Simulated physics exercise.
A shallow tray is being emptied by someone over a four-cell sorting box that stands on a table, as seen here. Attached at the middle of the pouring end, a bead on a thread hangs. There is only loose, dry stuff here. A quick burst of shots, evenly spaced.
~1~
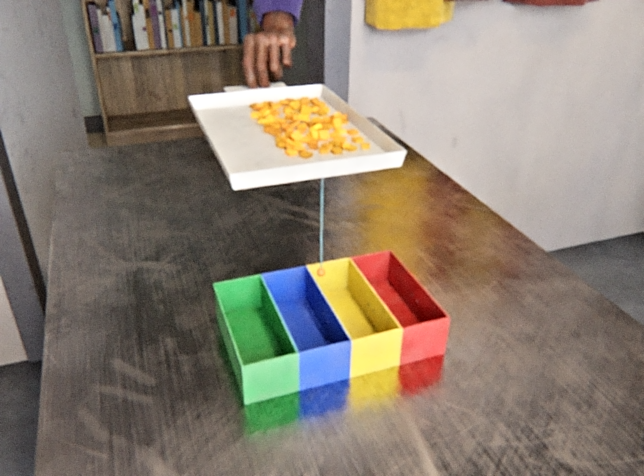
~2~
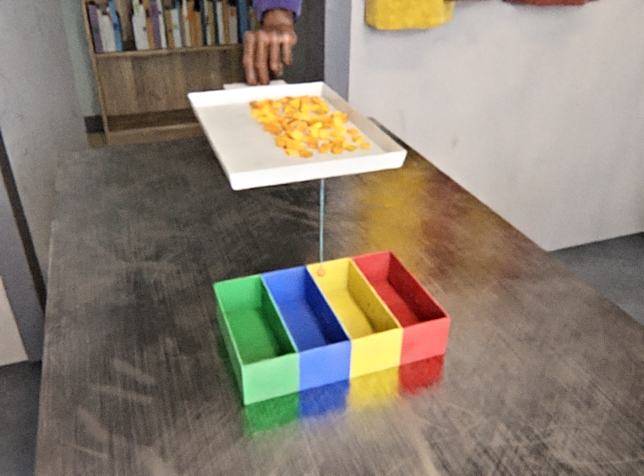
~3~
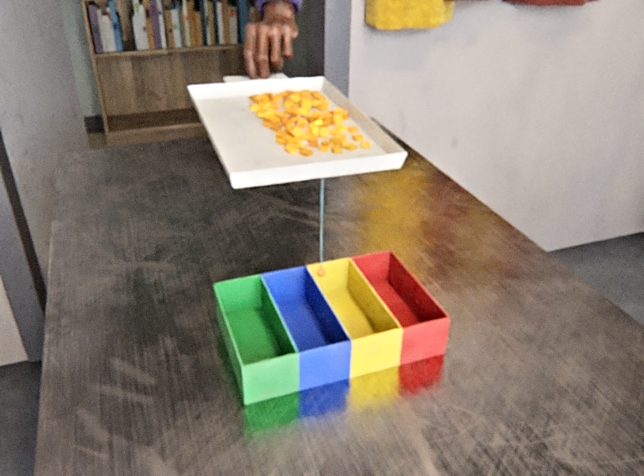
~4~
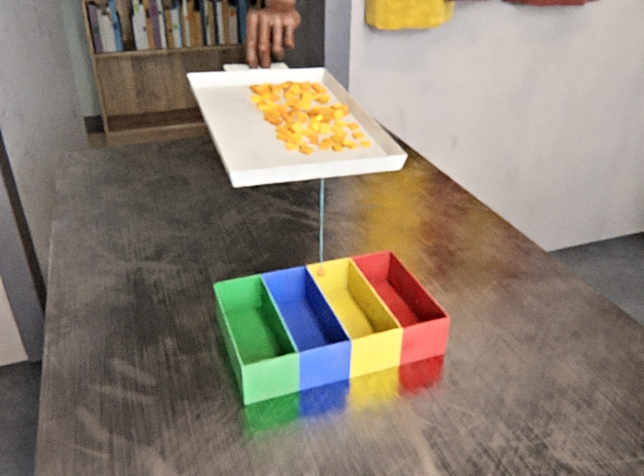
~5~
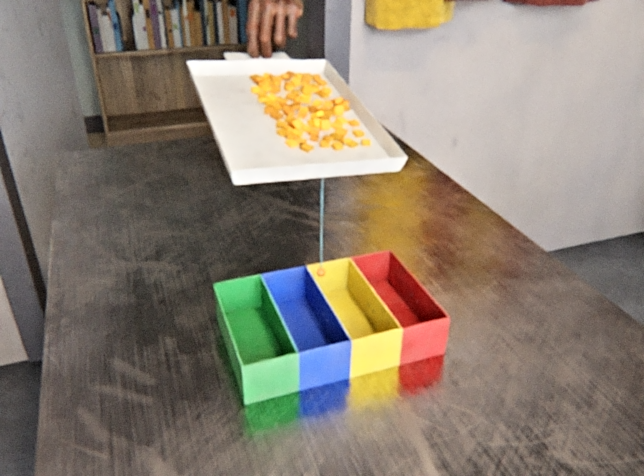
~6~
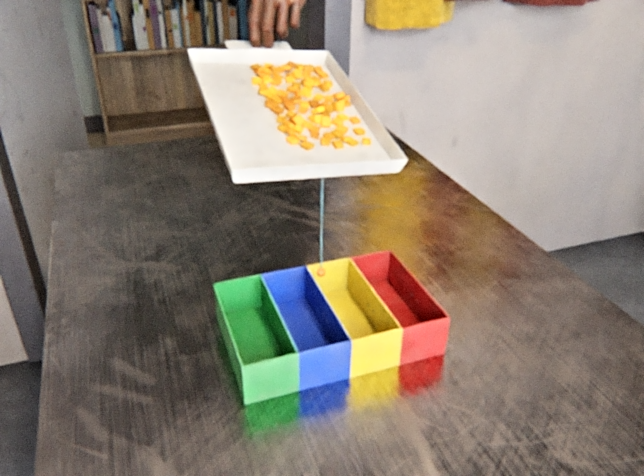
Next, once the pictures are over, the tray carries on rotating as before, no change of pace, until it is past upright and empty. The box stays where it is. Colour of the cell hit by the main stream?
Red.
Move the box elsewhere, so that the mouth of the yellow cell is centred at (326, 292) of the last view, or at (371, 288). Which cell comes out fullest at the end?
You'd see the red one win the first time and the red cell win the second.
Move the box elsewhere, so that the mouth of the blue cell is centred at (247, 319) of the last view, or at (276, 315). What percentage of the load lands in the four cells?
Roughly 10 per cent, then roughly 40 per cent.
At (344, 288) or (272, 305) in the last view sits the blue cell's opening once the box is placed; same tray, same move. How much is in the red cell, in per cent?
You'd get near 10 per cent and afterwards near 40 per cent.
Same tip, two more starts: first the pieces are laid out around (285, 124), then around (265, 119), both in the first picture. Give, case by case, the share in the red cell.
Around 60 then around 60 per cent.
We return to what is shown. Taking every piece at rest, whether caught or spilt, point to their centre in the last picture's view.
It settles centred around (390, 314).
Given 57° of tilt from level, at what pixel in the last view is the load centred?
In the last view, the load is centred near (366, 149).
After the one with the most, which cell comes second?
Second place goes to that yellow cell.
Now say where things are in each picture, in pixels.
The first picture shows corners of the pouring end near (233, 172) and (402, 150), level; middle of the load near (302, 126), small crackers; bead on its thread near (321, 272); green cell near (271, 375); blue cell near (325, 362); yellow cell near (376, 349); red cell near (424, 338).
The second picture shows corners of the pouring end near (233, 172) and (402, 150), level; middle of the load near (302, 125).
The third picture shows corners of the pouring end near (234, 171) and (402, 152), tipped barely, lowest at the right corner; middle of the load near (303, 121).
The fourth picture shows corners of the pouring end near (234, 170) and (402, 154), tipped a little, lowest at the right corner; middle of the load near (303, 116).
The fifth picture shows corners of the pouring end near (235, 169) and (403, 156), tipped a little, lowest at the right corner; middle of the load near (304, 110).
The sixth picture shows corners of the pouring end near (236, 168) and (403, 158), tipped a little, lowest at the right corner; middle of the load near (304, 105); green cell near (271, 375); blue cell near (325, 362); yellow cell near (376, 349); red cell near (424, 338).
Shortly afterwards, tray tipped steeply; all but a few on the tray; only a few falling or outside the box.
Next, tray tipped right over; the bulk on the tray; a little in the red cell; only a few in the yellow cell; only a few in the blue cell; only a few falling or outside the box.
Some moments later, tray tipped past a quarter turn; near two thirds in the red cell; near a quarter in the yellow cell; only a few in the blue cell; a little falling or outside the box.
In the end, tray tipped past a quarter turn; near two thirds in the red cell; near a quarter in the yellow cell; only a few in the blue cell; none at all in the green cell; a little outside the box.
